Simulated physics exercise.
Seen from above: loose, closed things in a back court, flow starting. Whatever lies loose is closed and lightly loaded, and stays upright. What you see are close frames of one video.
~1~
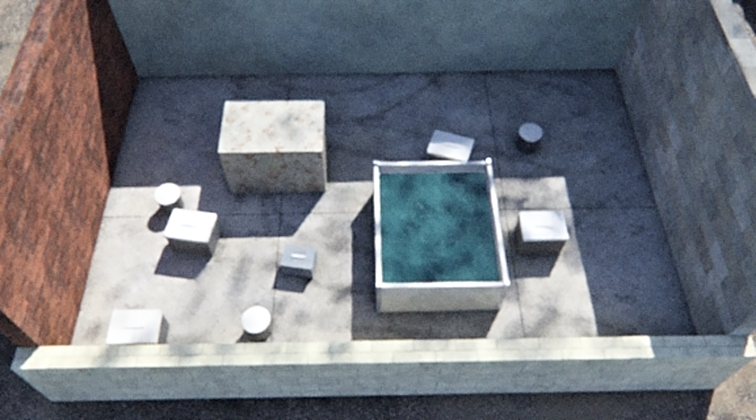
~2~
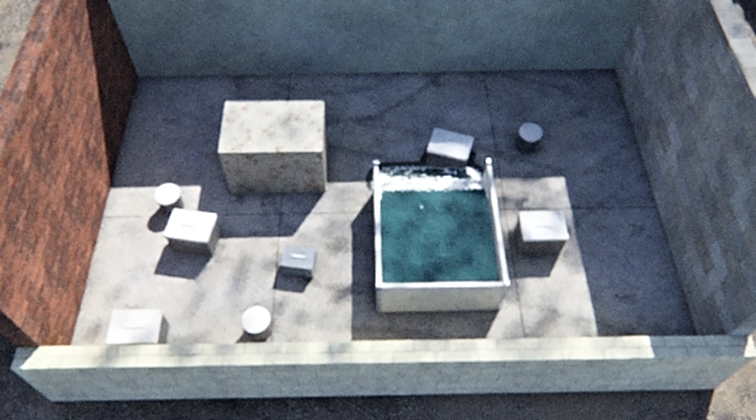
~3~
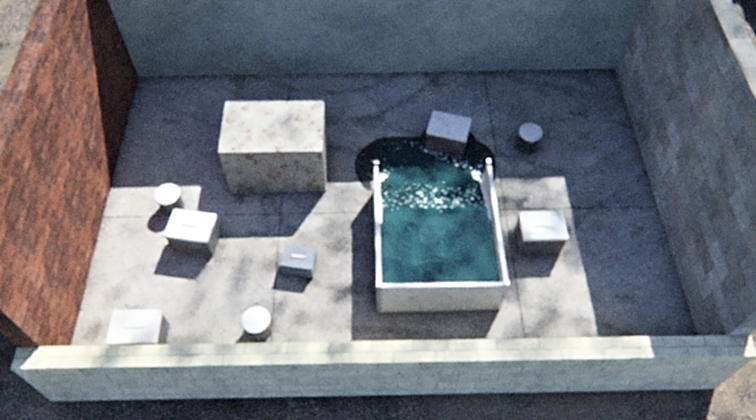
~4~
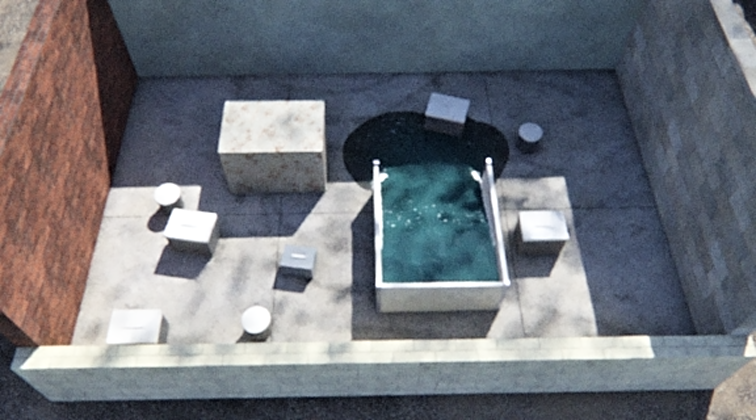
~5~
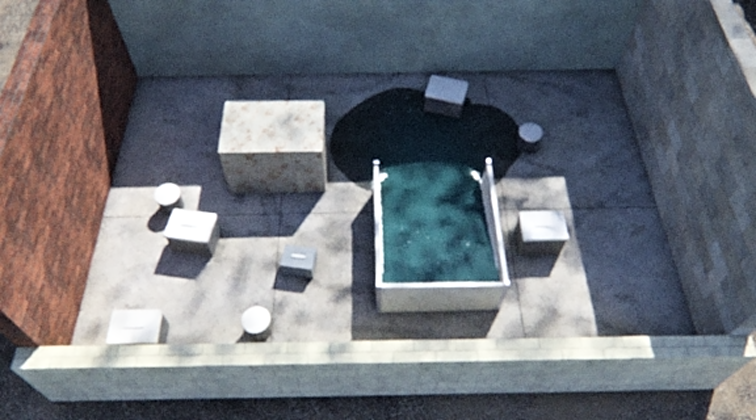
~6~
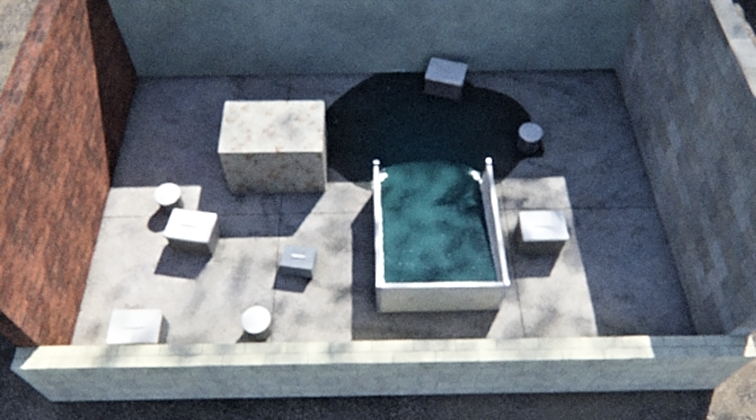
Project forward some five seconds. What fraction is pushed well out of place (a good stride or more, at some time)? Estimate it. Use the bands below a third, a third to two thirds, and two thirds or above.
It falls below a third.
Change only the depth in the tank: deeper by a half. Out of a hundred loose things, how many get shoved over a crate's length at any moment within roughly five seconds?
Some 20 per cent.
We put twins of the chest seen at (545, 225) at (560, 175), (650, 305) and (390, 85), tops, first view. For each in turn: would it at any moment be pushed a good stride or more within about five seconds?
Stays put, stays put, shoved clear.
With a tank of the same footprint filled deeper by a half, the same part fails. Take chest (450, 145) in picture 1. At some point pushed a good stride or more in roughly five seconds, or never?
Regarding the one you named: Carried at least that far.
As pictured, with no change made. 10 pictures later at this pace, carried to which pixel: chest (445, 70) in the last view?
Estimated position: Around (494, 51).
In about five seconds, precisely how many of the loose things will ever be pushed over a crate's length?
I make it 1.
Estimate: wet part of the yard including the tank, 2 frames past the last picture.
25 %.
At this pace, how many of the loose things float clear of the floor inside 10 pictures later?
By my count, 1.
A moment on, 1 of 8 are well off their spots; 1 afloat.
Next, 1 of 8 are well off their spots; 1 afloat.
Later, 1 of 8 are well off their spots; 1 afloat.
In the end, 1 of 8 are well off their spots, and 1 have been at some point; 1 afloat.
